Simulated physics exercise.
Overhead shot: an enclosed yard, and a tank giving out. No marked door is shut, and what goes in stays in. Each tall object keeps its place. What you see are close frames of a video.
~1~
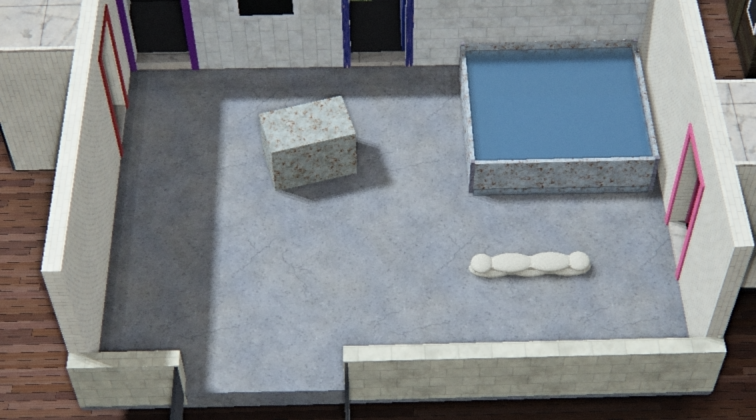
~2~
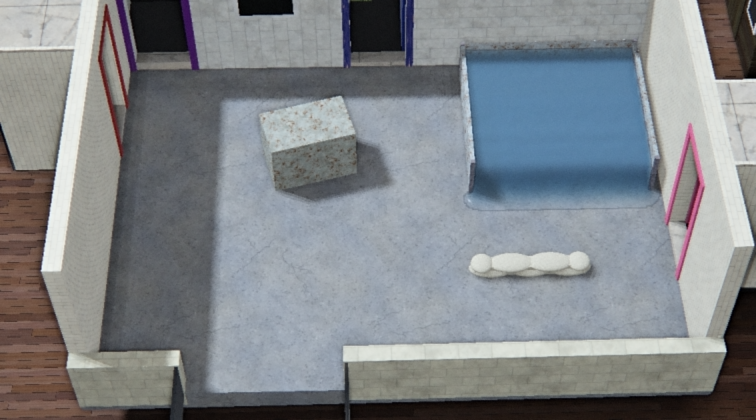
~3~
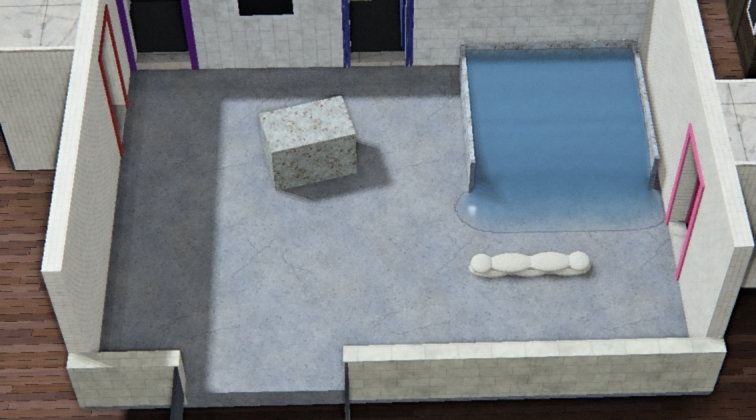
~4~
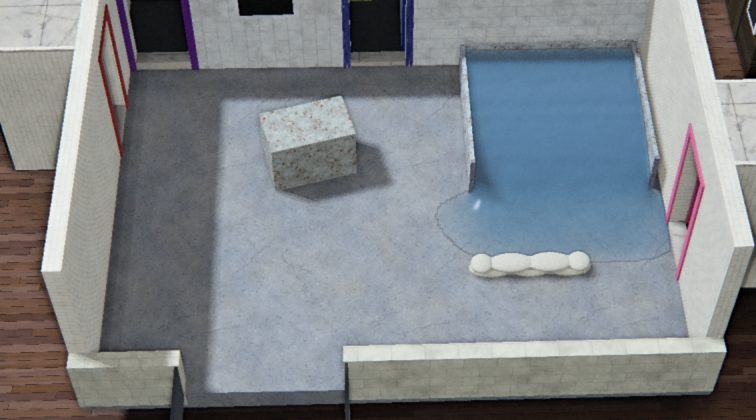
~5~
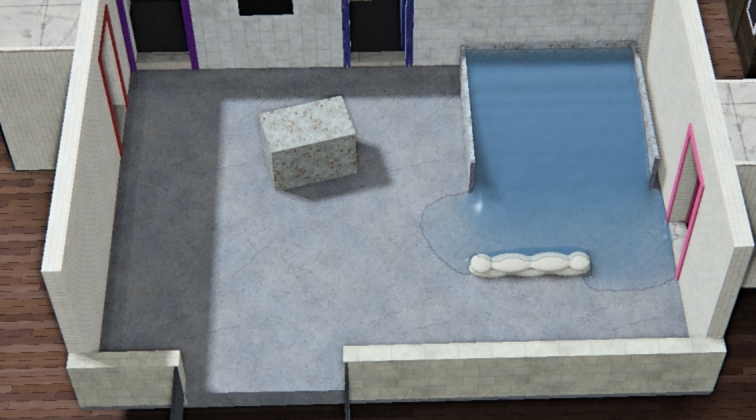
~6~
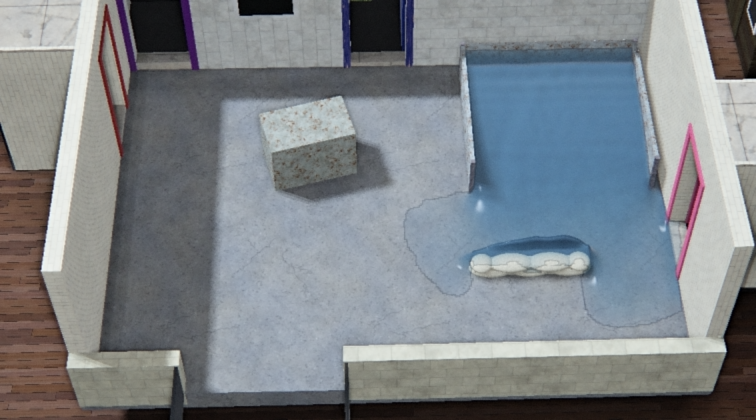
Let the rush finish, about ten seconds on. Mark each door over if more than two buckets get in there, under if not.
Red door - under; pink door - over; blue door - under; purple door - under.
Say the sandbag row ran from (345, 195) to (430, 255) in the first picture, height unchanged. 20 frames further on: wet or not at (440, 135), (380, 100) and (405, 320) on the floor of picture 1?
The three points come out untouched, untouched and soaked.
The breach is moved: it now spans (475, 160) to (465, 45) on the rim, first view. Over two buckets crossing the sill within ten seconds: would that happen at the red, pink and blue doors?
Briefly, red door crosses the limit, pink door remains below the limit, and blue door crosses the limit.
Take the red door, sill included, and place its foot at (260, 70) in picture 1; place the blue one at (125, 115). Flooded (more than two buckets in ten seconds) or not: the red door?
Result for red: It ends up below.
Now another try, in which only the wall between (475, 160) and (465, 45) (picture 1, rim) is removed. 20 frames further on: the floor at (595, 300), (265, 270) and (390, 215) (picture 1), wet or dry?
One by one: Unsoaked; waterlogged; waterlogged.
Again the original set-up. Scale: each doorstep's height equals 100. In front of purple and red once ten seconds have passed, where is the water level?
In order: Roughly 60 and 60 in a hundred.
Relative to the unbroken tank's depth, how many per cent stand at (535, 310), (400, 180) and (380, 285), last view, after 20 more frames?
I'd say around 20 per cent, then 2 per cent, then 20 per cent.
A moment on, water covers 30 % of the floor; the red door not reached, the pink door under two buckets in, the blue door not reached, the purple door not reached.
Next, water covers 45 % of the floor; the red door not reached, the pink door over two buckets in, the blue door not reached, the purple door not reached.
Then, water covers 60 % of the floor; the red door not reached, the pink door far over two buckets in, the blue door not reached, the purple door not reached.
Later, water covers 75 % of the floor; the red door wet at the sill, nothing in, the pink door far over two buckets in, the blue door wet at the sill, nothing in, the purple door not reached.
In the end, water covers 95 % of the floor; the red door wet at the sill, nothing in, the pink door far over two buckets in, the blue door wet at the sill, nothing in, the purple door under two buckets in.
